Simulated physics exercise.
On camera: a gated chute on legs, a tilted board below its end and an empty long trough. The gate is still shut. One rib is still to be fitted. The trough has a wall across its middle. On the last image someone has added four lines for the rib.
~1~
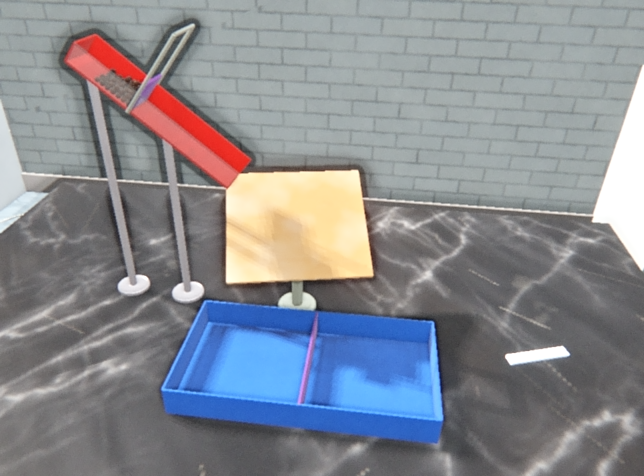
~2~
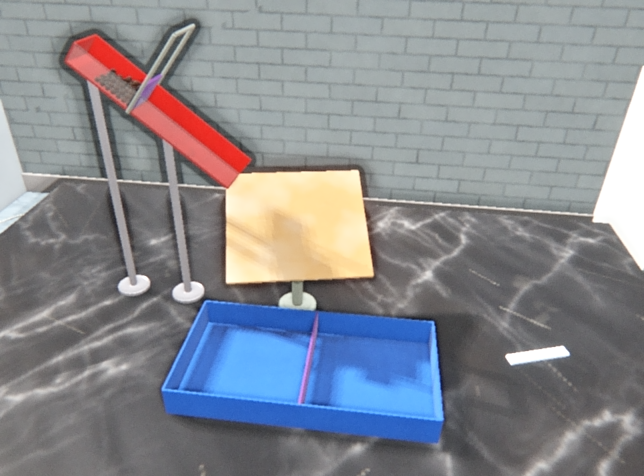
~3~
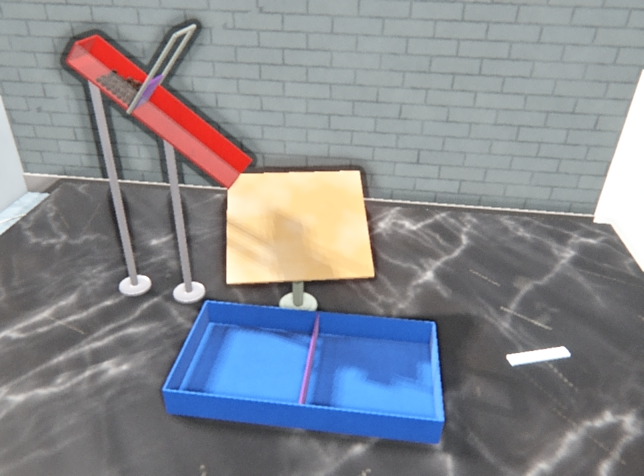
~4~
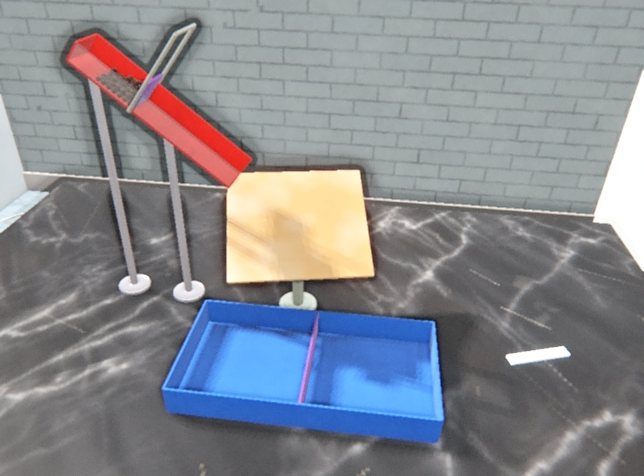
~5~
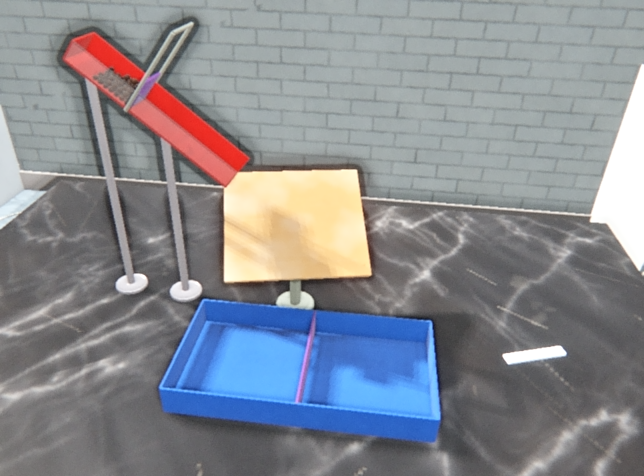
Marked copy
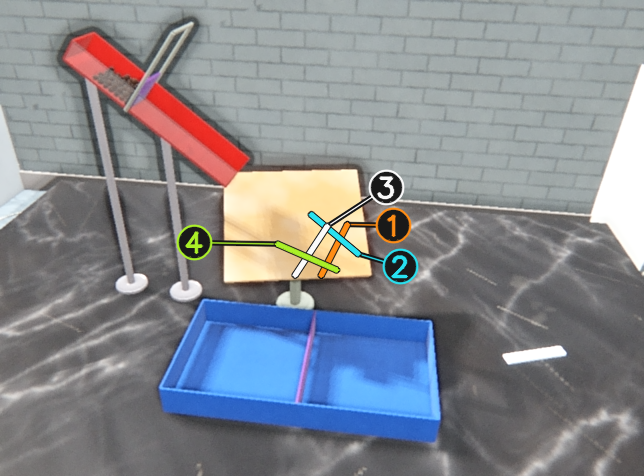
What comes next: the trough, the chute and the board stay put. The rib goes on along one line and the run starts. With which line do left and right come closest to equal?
Choose 1.
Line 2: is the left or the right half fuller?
More lands on the right.
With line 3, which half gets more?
Left.
On the marked copy, line 1 from (347, 224) to (321, 275); line 2 from (311, 214) to (358, 253); line 3 from (327, 226) to (295, 275); line 4 from (277, 244) to (336, 270).
With 1, of what is caught, roughly two thirds in the left half, roughly a third in the right.
With 2, of what is caught, about a tenth in the left half, the larger part in the right.
With 3, of what is caught, the larger part in the left half, about a tenth in the right.
With 4, of what is caught, roughly a quarter in the left half, the larger part in the right.
